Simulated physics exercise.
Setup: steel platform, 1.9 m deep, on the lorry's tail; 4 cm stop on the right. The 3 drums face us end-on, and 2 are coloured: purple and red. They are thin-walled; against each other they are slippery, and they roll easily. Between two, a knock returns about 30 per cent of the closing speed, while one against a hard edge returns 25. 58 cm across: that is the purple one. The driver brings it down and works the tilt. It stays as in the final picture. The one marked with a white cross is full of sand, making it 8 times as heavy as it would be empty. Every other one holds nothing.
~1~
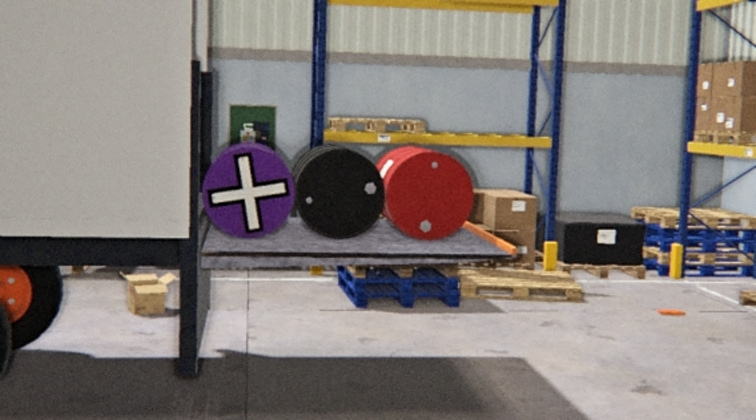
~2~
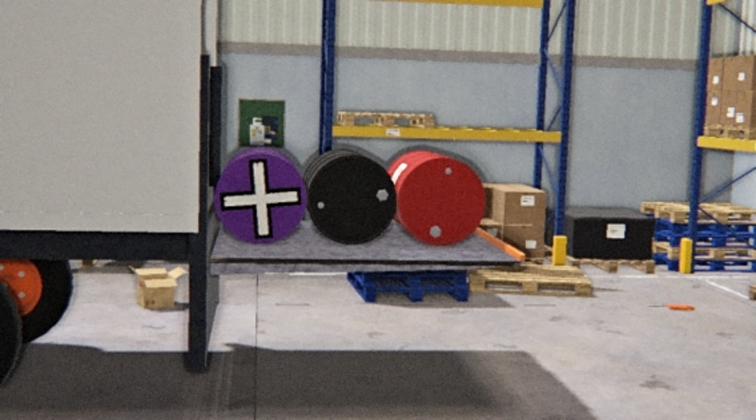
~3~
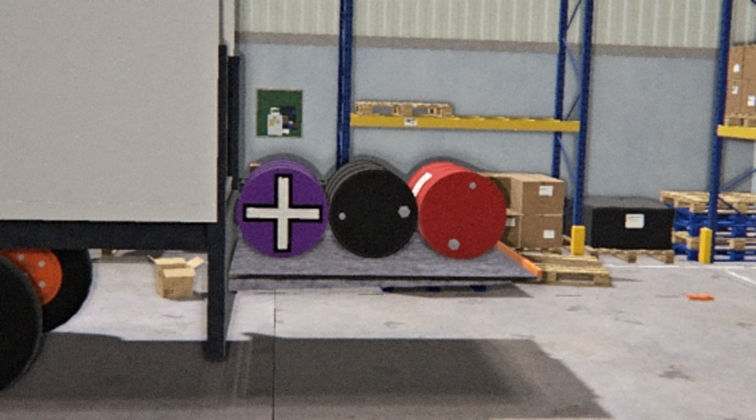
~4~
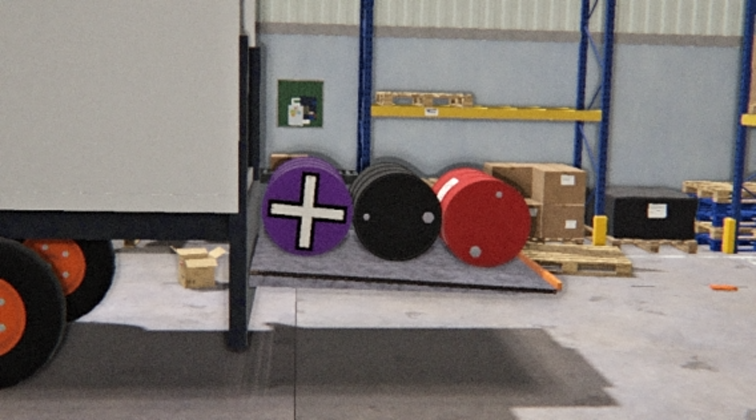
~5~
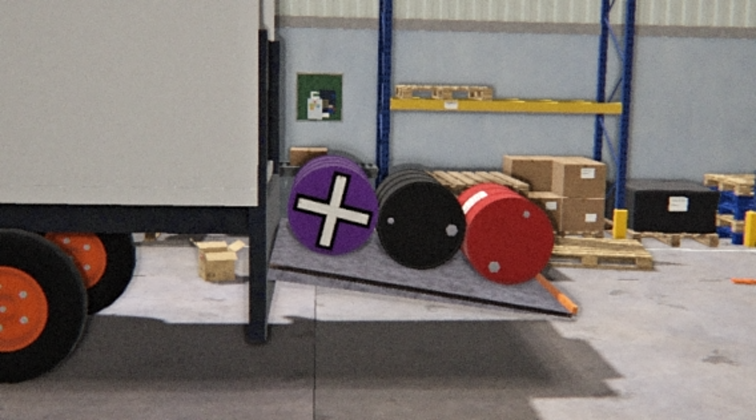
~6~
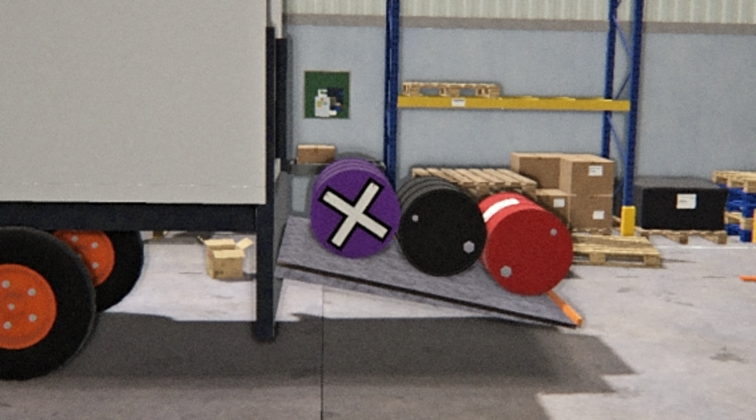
Purple, black and red drums riding a steel platform behind a lorry as it tilts down rightward, then shifting right along the slope.
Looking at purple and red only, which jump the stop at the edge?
Result: Purple leaves, red leaves.
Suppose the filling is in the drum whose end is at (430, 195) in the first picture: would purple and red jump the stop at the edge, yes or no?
Under that setup, for purple it does not happen, and for red it happens.
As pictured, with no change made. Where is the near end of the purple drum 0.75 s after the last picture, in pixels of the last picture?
I'd point to somewhere near (449, 235).
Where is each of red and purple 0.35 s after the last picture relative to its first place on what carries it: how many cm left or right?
Red has gone 40 cm to the right and purple 40 cm to the right.
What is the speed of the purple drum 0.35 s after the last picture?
Roughly 0.8 m/s.
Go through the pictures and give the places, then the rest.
The first picture shows purple (249, 193), red (431, 197); plate level; stop at (514, 251); white cross at (249, 193).
The second picture shows purple (261, 199), red (443, 202); plate level.
The third picture shows purple (283, 213), red (464, 216); plate level.
The fourth picture shows purple (307, 212), red (488, 224); plate tilted 3°; stop at (560, 286).
The fifth picture shows purple (333, 211), red (511, 242); plate tilted 9°.
The sixth picture shows purple (355, 214), red (530, 253); plate tilted 12°; stop at (580, 322).
Then, 0.35 s past the sixth picture, purple is on the plate, 120 cm from the stop, rolling right; red is on the plate, 5 cm from the stop, rolling right; 0 of 3 are off.
Then, 0.75 s past the sixth picture, purple is on the plate, 80 cm from the stop, rolling right; red is on the ground; 1 of 3 is off.
Then, 1.15 s past the sixth picture, purple is on the plate, 30 cm from the stop, rolling right; red is on the ground; 2 of 3 are off.
Then, 1.55 s past the sixth picture, purple is over the stop and falling; red is on the ground; 3 of 3 are off.
Finally (4.05 s after the last picture), purple is on the ground; red is off the lift, on the ground; 3 of 3 are off.
